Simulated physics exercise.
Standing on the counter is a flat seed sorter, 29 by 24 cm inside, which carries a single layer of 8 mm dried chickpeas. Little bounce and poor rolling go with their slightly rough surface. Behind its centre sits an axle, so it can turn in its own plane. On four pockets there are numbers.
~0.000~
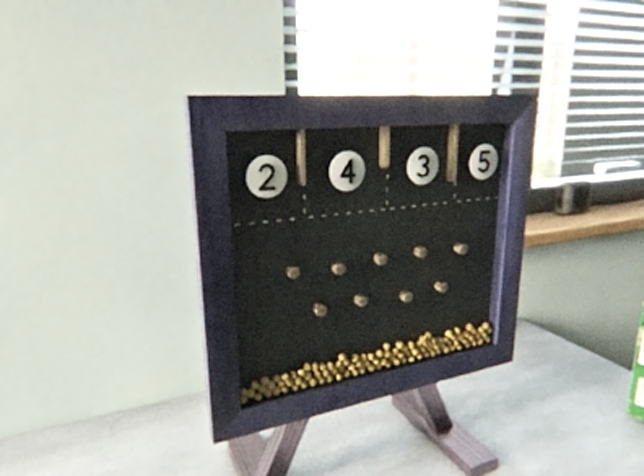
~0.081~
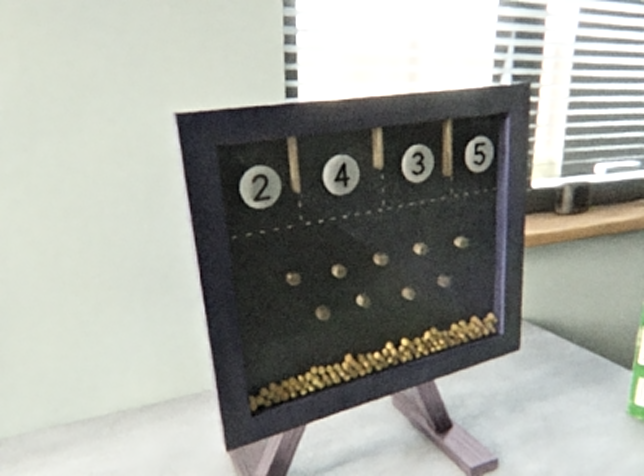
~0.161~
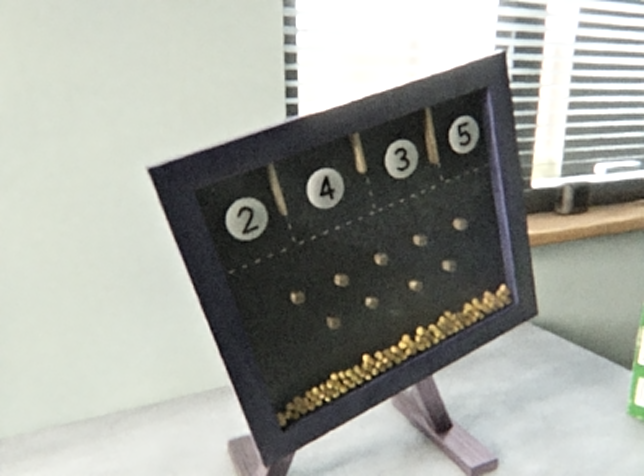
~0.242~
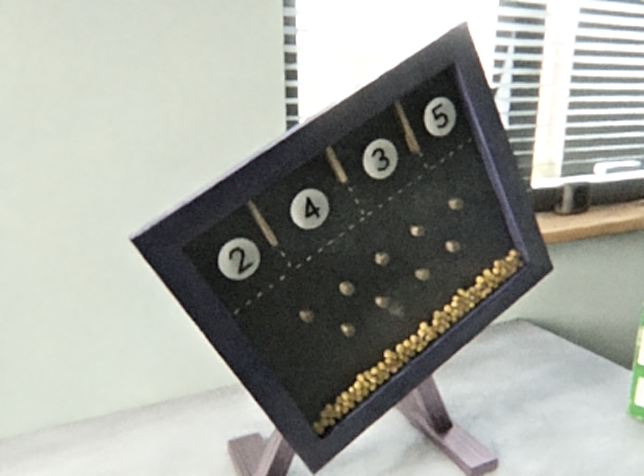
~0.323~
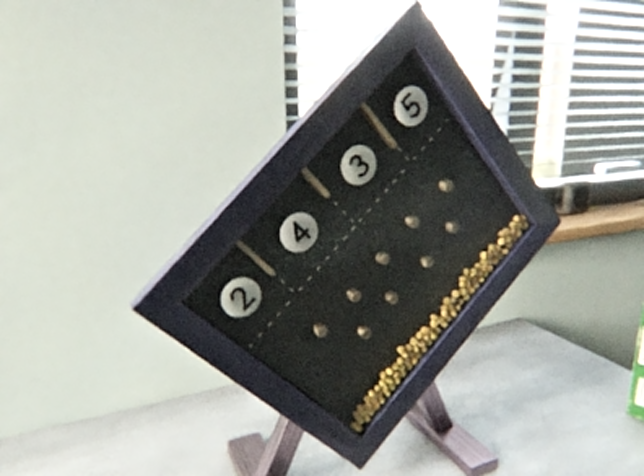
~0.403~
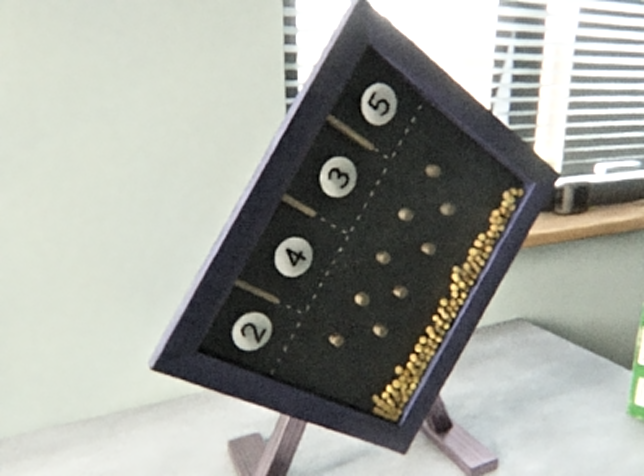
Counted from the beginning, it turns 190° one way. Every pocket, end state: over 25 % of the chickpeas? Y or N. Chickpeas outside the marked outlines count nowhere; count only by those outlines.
No. 2: Y; 3: N; 4: Y; 5: N.
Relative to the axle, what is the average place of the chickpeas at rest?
Some 11 cm right and 7 cm below.
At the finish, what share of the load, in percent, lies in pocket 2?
Roughly 70%.
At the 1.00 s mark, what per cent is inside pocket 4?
Close to 0 % of the load.
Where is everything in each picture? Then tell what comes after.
The first frame shows level; about 100 chickpeas; chickpeas centred (383, 358); top one (429, 336); no. 2 (267, 177), no. 3 (423, 166), no. 4 (347, 171), no. 5 (484, 162).
The second frame shows turned 4° anticlockwise; chickpeas centred (390, 356); top one (475, 320); 9 fixed pegs, one at (323, 313).
The third frame shows turned 16° anticlockwise; chickpeas centred (407, 348); top one (504, 289); wall ends (283, 212), (362, 170), (434, 161).
The fourth frame shows turned 29° anticlockwise; chickpeas centred (427, 334); top one (513, 253).
The fifth frame shows turned 43° anticlockwise; chickpeas centred (441, 319); top one (517, 219).
The sixth frame shows turned 57° anticlockwise; chickpeas centred (445, 313); top one (513, 192); no. 2 (252, 331), no. 3 (339, 177), no. 4 (294, 257), no. 5 (379, 104).
After 0.70 s, it stands 108° anticlockwise; the chickpeas' middle is 8 cm right of and 9 cm below the centre; no. 2, 10 %.
After 1.00 s, it stands 159° anticlockwise; the chickpeas' middle is 9 cm right of and 9 cm below the centre; no. 2, 65 %.
After 1.25 s, it has come round 190° anticlockwise; the chickpeas' middle is 12 cm right of and 5 cm below the centre; no. 2, 70 %, no. 4, 5 %.
At rest by 2.4 s, it has come round 190° anticlockwise; no. 2, 70 %, no. 3, 0 %, no. 4, 30 %, no. 5, 0 %.
